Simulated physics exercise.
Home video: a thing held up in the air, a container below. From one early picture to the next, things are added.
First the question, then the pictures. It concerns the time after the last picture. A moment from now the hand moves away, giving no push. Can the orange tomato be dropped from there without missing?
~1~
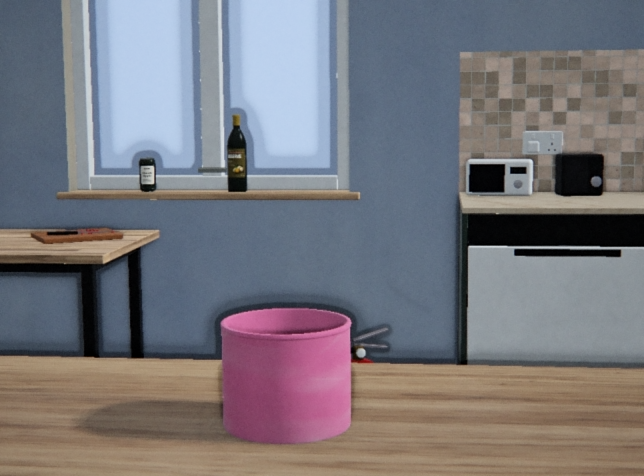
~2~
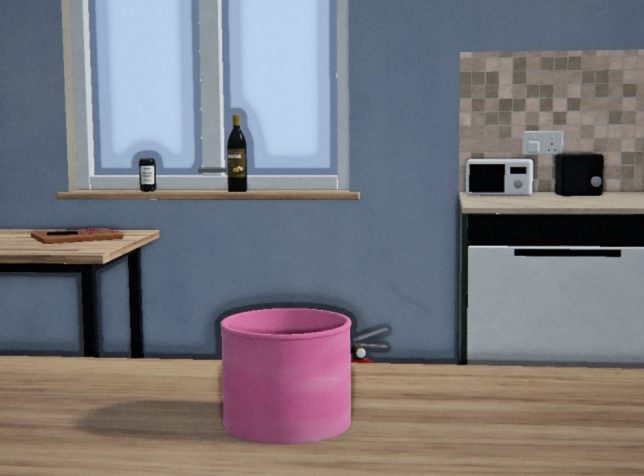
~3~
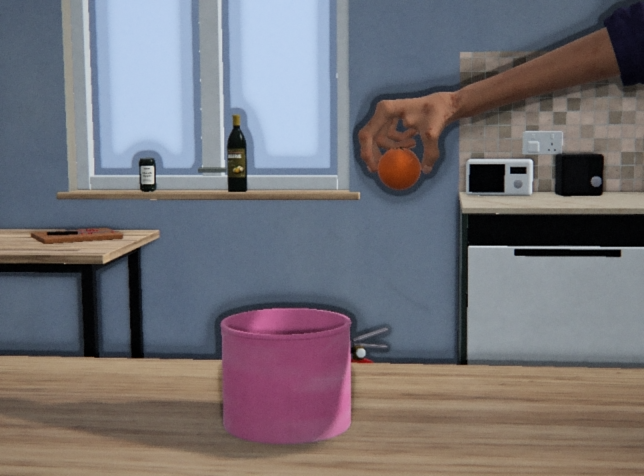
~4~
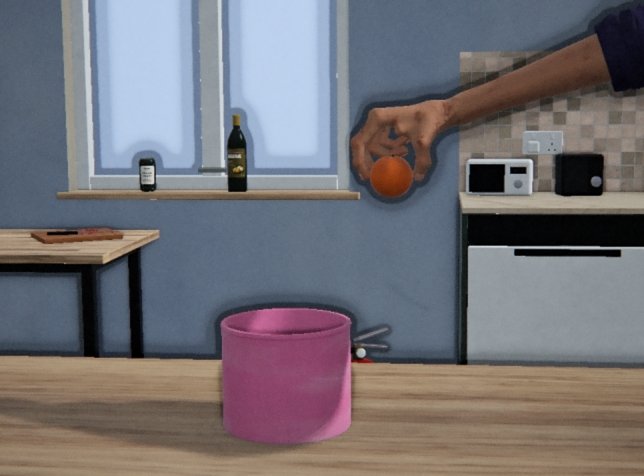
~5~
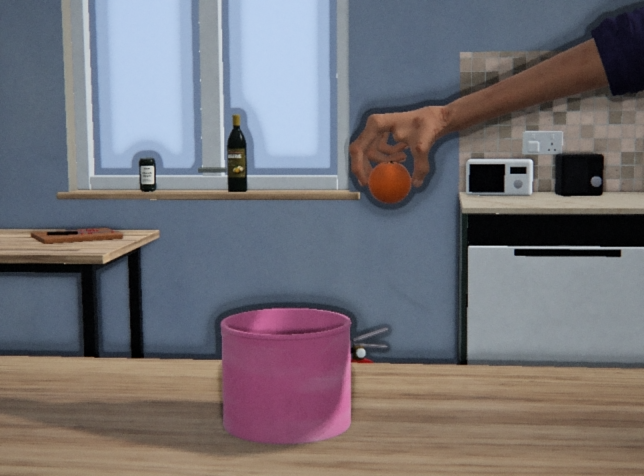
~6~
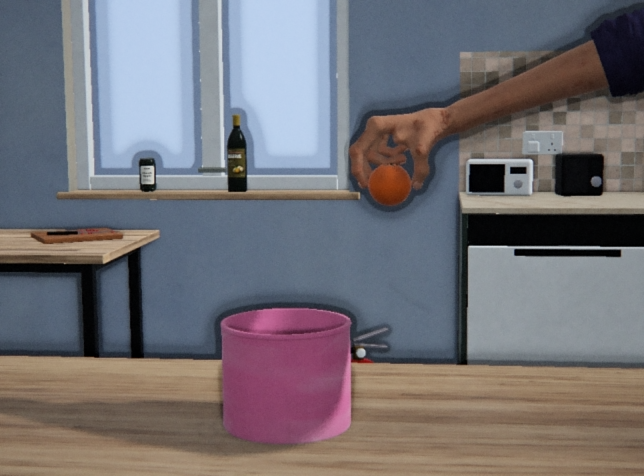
Let it go and it will land elsewhere.
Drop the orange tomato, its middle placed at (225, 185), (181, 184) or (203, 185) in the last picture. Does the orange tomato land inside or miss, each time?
Well, it is captured on the first go, never enters on the second and never enters on the third.
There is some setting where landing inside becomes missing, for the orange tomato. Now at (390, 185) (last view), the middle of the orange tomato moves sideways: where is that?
(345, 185).
Then, 0.20 s later than the last frame, orange tomato dropping near (390, 271).
When it is over, the orange tomato ends up outside, near (390, 407).
